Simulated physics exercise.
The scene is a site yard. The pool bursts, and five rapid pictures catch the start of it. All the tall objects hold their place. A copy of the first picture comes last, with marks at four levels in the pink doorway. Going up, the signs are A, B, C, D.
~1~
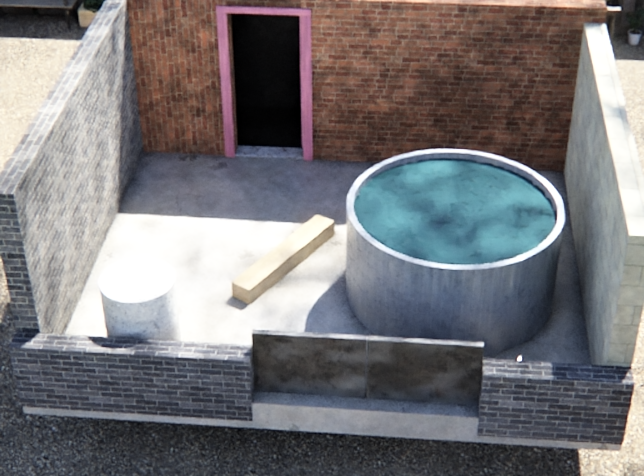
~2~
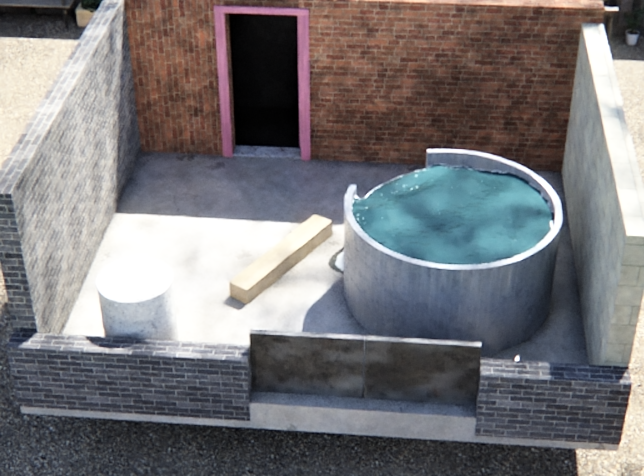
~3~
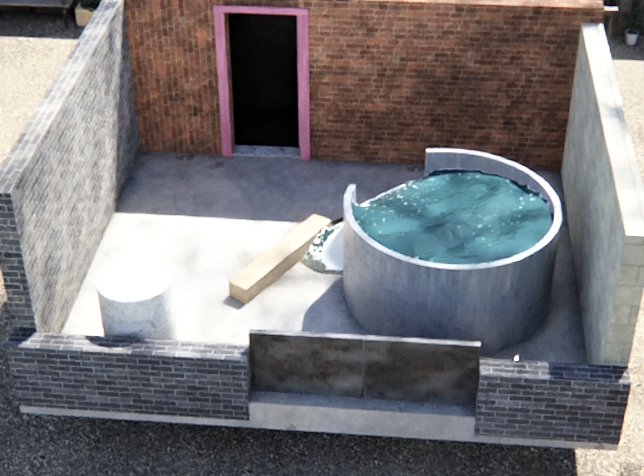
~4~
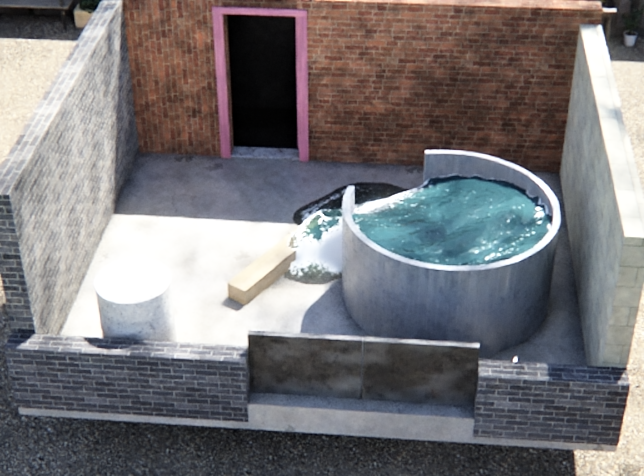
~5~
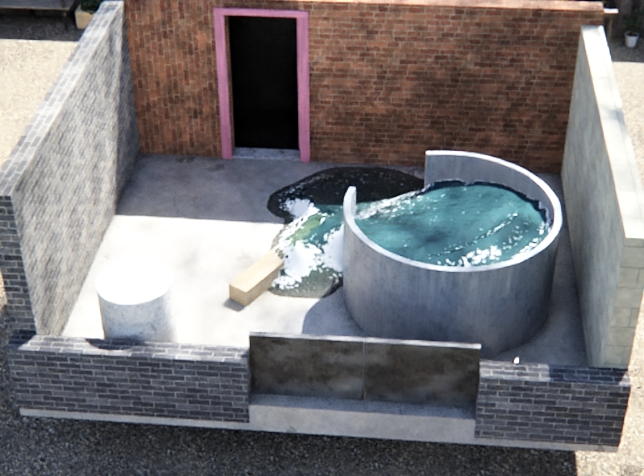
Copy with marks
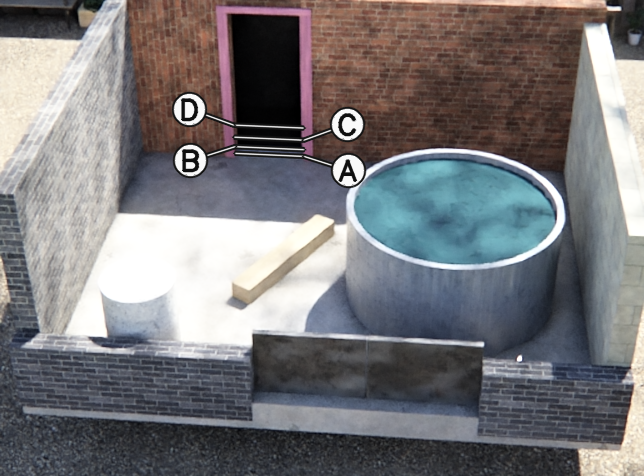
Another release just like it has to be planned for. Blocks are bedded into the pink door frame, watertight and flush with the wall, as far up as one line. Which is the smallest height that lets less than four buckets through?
Line D just does it.
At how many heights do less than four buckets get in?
One of them.
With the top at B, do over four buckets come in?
Yes, it does.
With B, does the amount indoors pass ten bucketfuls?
Yes, it does.
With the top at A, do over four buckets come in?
Yes, that goes wrong.
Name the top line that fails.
Here it is line C.
In white, A at (269, 154); B at (269, 148); C at (269, 138); D at (268, 126); from the bottom up A, B, C, D.
Choosing A, dozens of bucketfuls pour in.
Choosing B, dozens of bucketfuls pour in.
Choosing C, about 8 bucketfuls get in.
Choosing D, a splash gets over, under a bucket.
